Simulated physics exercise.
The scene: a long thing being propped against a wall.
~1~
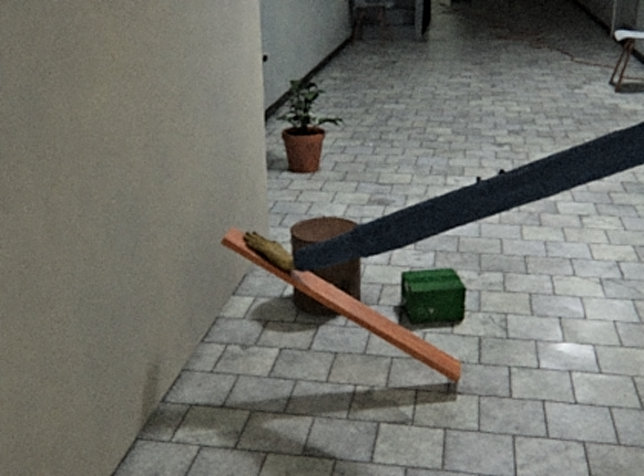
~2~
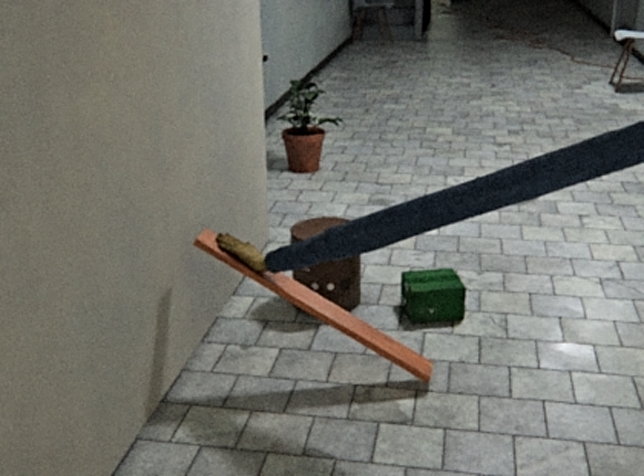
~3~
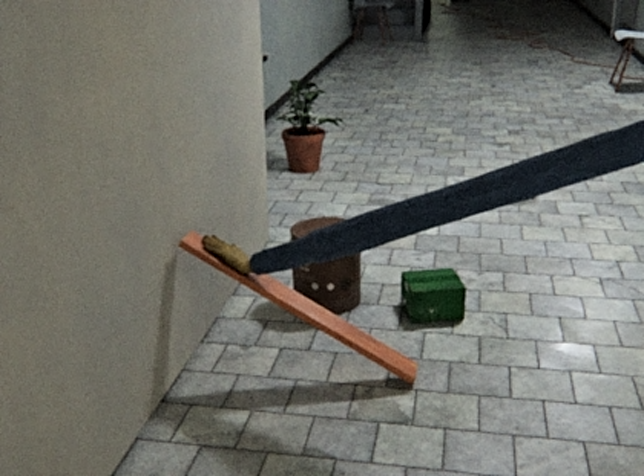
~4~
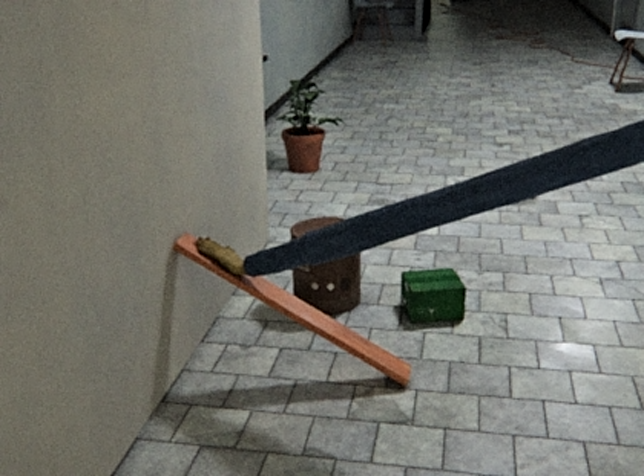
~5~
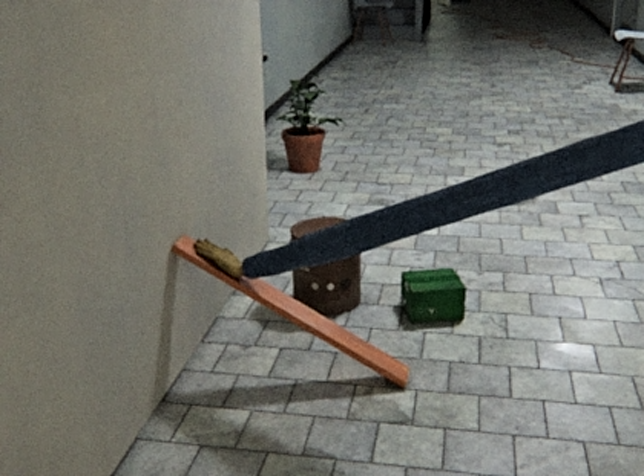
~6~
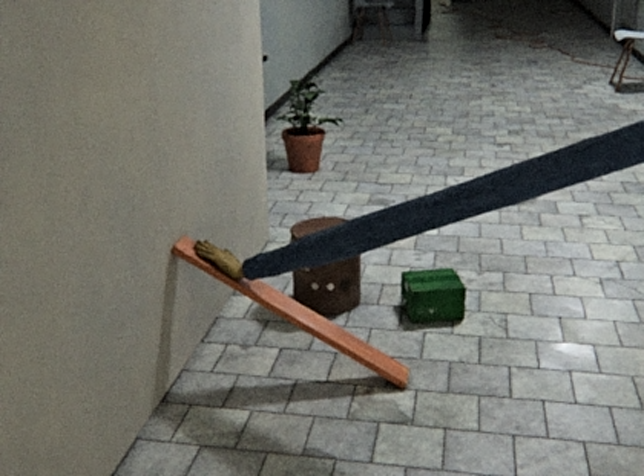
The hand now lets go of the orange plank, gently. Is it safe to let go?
In the end the plank gives way.
Then, 0.40 s past the last view, orange plank 13° lower than it was left near (304, 336).
Then, 0.50 s past the last view, orange plank 27° lower than it was left near (311, 365).
Then, 0.70 s past the last view, orange plank 30° lower than it was left near (313, 370).
Then, 2.40 s past the last view, orange plank resting near (313, 370).
Finally, moved from the start, orange plank; the other 2 still in place. Final places as the last picture's camera would see them, orange plank near (313, 370). The plank slides down.
